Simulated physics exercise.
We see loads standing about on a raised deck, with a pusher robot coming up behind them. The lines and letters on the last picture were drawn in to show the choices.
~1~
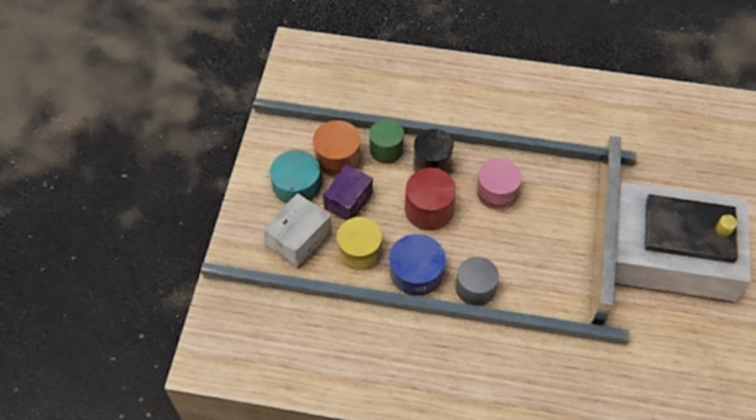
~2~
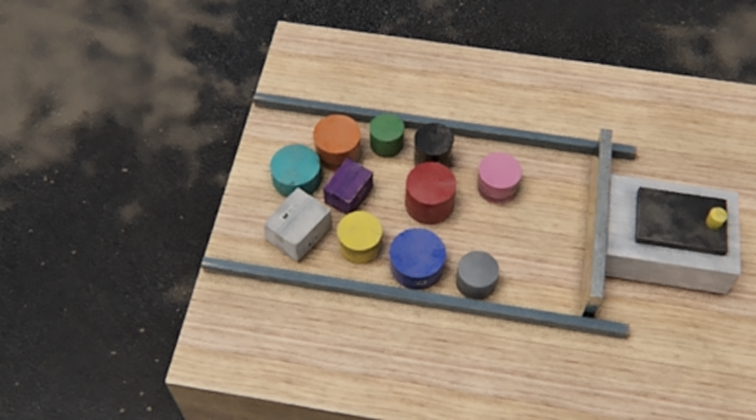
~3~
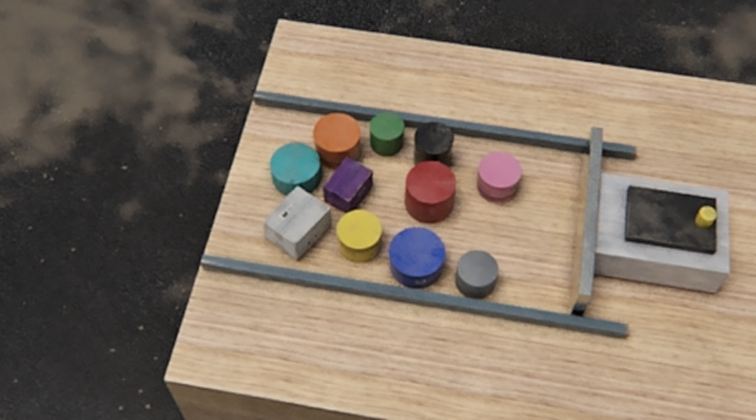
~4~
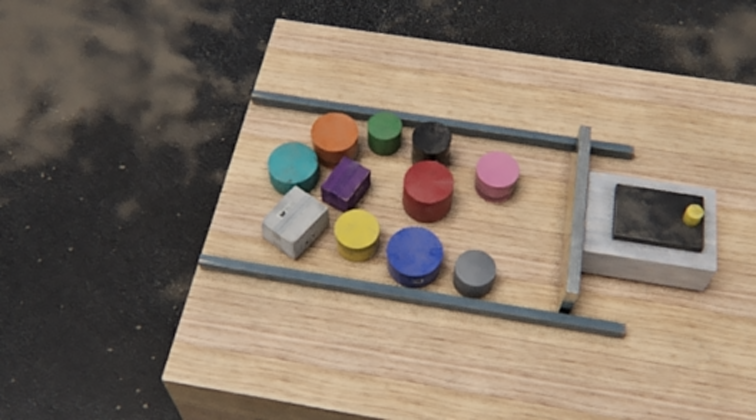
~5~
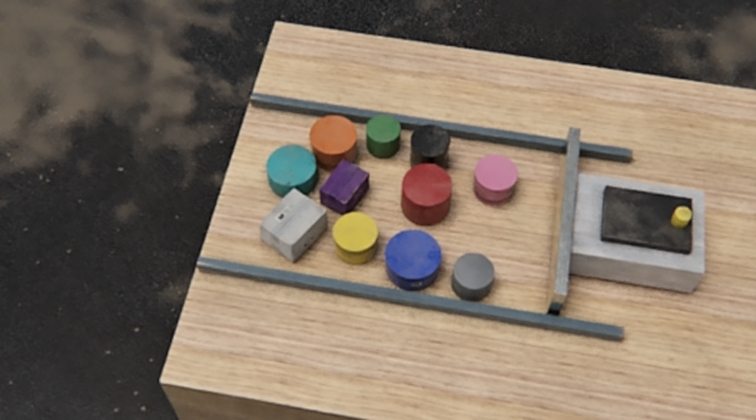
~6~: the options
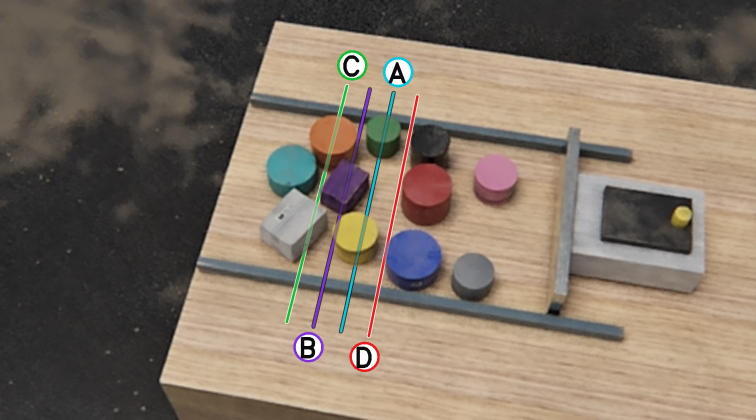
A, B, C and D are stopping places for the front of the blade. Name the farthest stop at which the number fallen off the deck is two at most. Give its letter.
Up to line C.
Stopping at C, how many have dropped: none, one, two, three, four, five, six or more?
In all, two.
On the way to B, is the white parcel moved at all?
Yes.
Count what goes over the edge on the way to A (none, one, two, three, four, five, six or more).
By then, none.
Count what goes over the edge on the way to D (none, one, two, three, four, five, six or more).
In all, none.
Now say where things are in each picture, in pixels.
Robot (684, 226); green canister (386, 142); white parcel (298, 231), in the first frame.
Robot (675, 219); orange pail (337, 143), in the second frame.
Robot (664, 217); black pail (433, 149), in the third frame.
Robot (652, 216); pink pail (496, 178), in the fourth frame.
Robot (640, 217); purple parcel (344, 188); yellow pail (355, 239); turquoise canister (292, 172), in the fifth frame.
On the marked copy, A at (369, 203); B at (344, 199); C at (319, 195); D at (395, 207).
Following C. Soon after the start, robot (549, 203); yellow pail (350, 236); grey canister (438, 274).
Later, robot (459, 189); white parcel (253, 218); turquoise canister (272, 172).
In the end, robot (391, 179); white parcel over the edge; turquoise canister over the edge; two fallen.
As for the rest, A is within the limit but short; B is within the limit but short; D is within the limit but short.
